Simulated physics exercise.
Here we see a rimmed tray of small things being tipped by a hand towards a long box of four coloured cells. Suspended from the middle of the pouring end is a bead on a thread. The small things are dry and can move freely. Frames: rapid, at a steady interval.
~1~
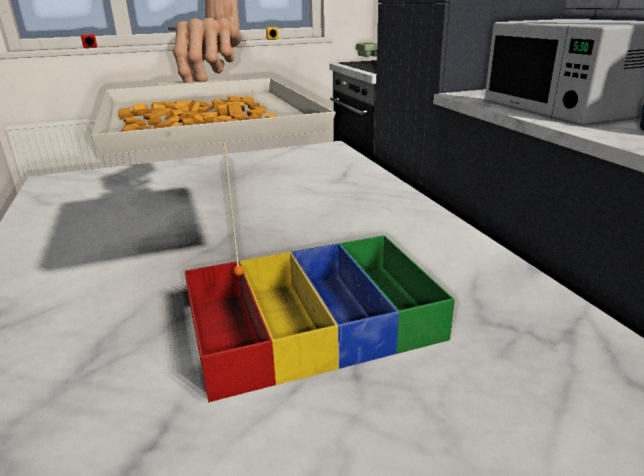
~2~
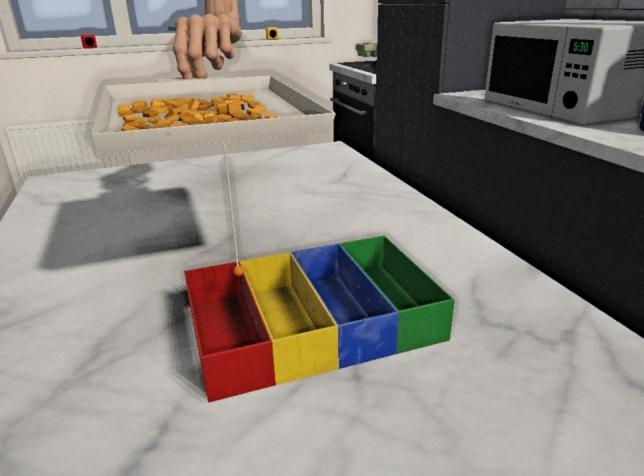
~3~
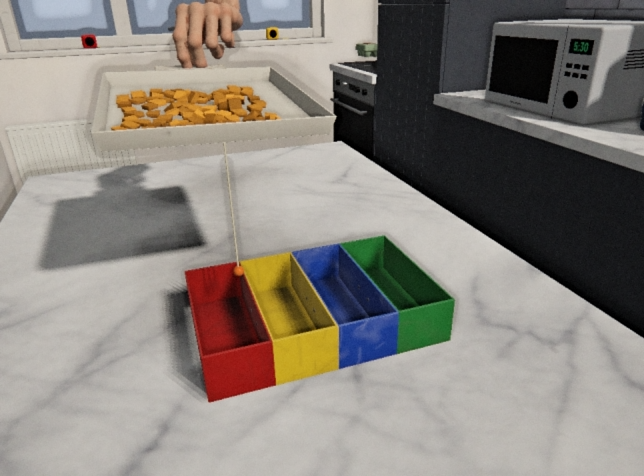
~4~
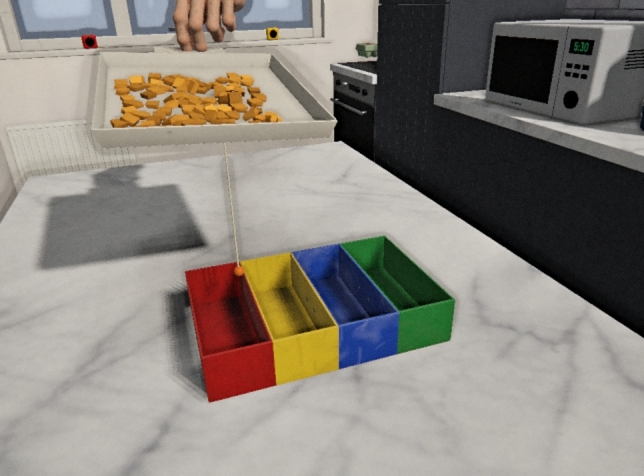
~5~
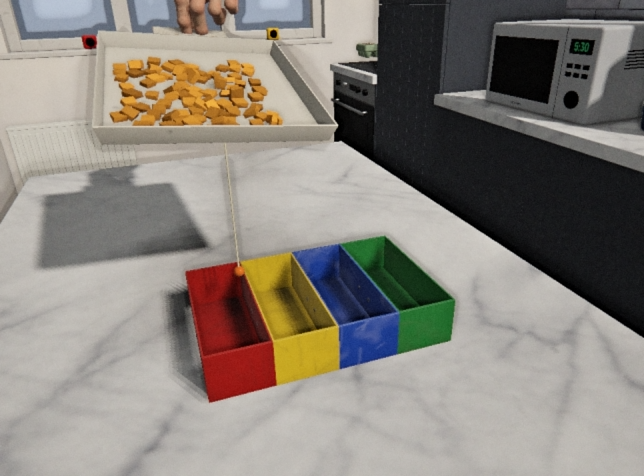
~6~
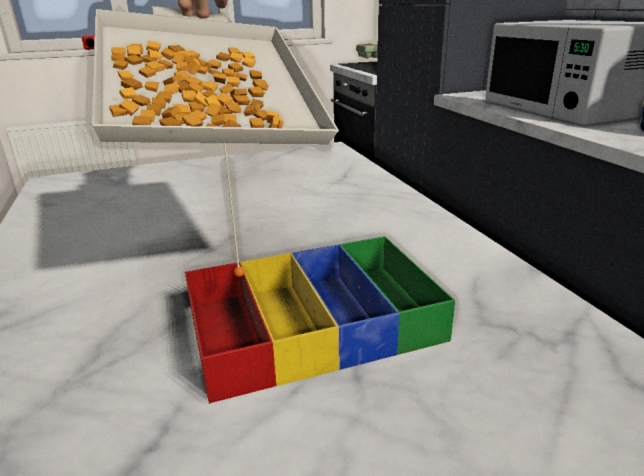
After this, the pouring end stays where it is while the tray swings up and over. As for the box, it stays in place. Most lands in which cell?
In the blue cell.
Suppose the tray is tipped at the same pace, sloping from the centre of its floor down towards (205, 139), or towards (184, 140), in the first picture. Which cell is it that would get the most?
The cell in red, then the red cell.
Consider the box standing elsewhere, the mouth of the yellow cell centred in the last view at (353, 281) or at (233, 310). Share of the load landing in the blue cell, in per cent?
You'd end up with around 0 per cent and then around 30 per cent.
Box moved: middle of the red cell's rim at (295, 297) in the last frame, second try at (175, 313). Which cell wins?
The yellow cell; the green cell.
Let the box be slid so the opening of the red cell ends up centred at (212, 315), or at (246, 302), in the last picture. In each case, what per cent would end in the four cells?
100 % for the first, 100 % for the second.
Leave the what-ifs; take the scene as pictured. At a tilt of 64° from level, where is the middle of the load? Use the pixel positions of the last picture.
Near (256, 115).
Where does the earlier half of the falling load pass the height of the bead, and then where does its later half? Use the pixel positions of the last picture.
I'd say around (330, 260) at first, then around (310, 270).
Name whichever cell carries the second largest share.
That's that yellow cell.
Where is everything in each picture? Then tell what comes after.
Corners of the pouring end at (98, 133) and (329, 112), level; middle of the load at (195, 117), small crackers; bead on its thread at (238, 271); red cell at (240, 367); yellow cell at (306, 351); blue cell at (368, 336); green cell at (425, 322), in the first frame.
Corners of the pouring end at (98, 133) and (329, 113), level; middle of the load at (195, 116), in the second frame.
Corners of the pouring end at (98, 131) and (330, 115), tipped barely, lowest at the right corner; middle of the load at (195, 111), in the third frame.
Corners of the pouring end at (99, 127) and (331, 119), tipped a little, lowest at the right corner; middle of the load at (195, 103), in the fourth frame.
Corners of the pouring end at (99, 124) and (332, 123), tipped clearly, lowest at the right corner; middle of the load at (195, 95), in the fifth frame.
Corners of the pouring end at (99, 122) and (332, 128), tipped clearly, lowest at the right corner; middle of the load at (195, 88), a stray few on the move; red cell at (240, 368); yellow cell at (307, 352); blue cell at (369, 337); green cell at (426, 323), in the sixth frame.
Soon, tray tipped steeply; all on the tray.
A while on, tray tipped past a quarter turn; about two thirds on the tray; a small part in the blue cell; a small part in the red cell; a small part in the yellow cell; a stray few in the green cell; a small part falling or outside the box.
Towards the end, tray tipped past a quarter turn; about half in the blue cell; about a quarter in the yellow cell; a small part in the red cell; a stray few in the green cell; a stray few falling or outside the box.
Finally, tray tipped past a quarter turn; about half in the blue cell; about a quarter in the yellow cell; a small part in the red cell; a stray few in the green cell; a stray few outside the box.
